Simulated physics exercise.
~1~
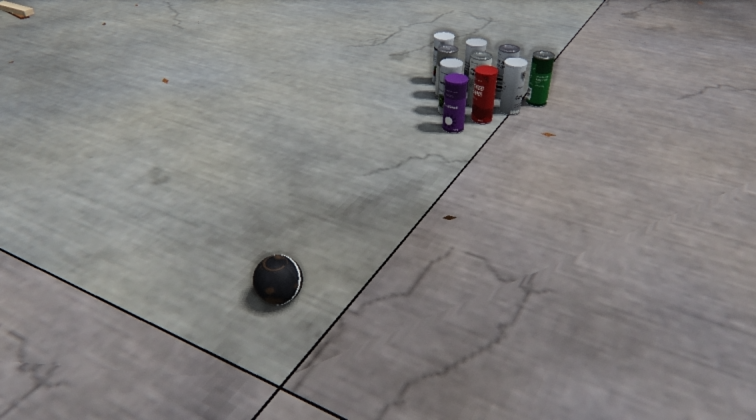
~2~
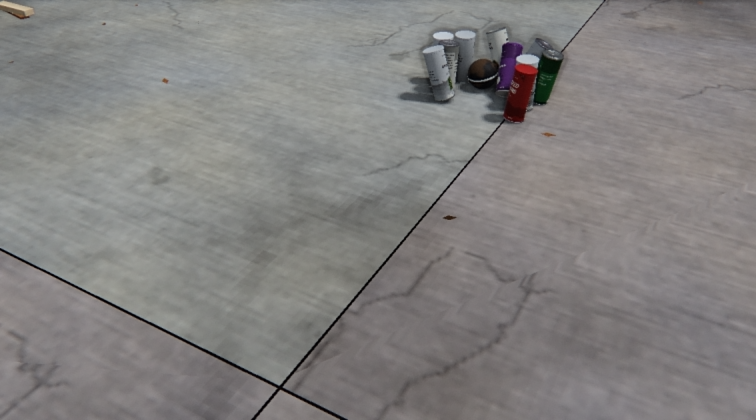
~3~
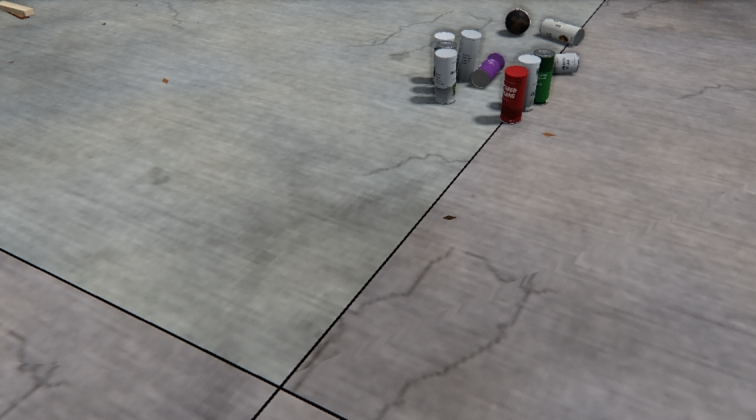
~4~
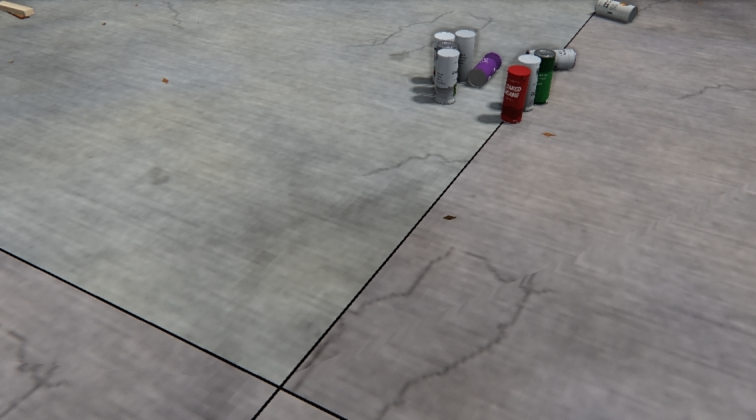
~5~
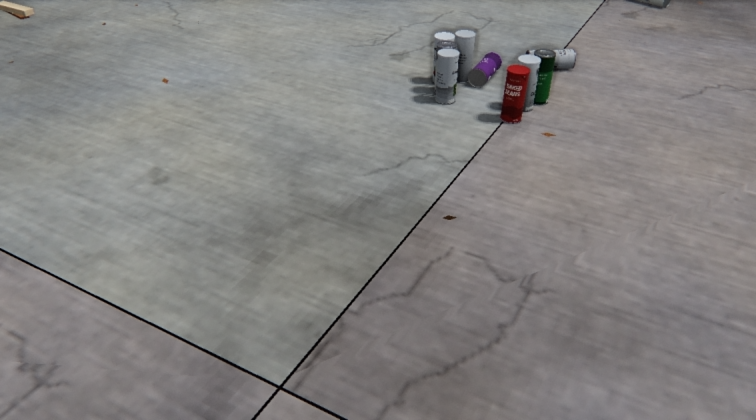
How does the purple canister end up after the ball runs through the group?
The purple canister topples and ends lying on its side between the canisters that are still standing.
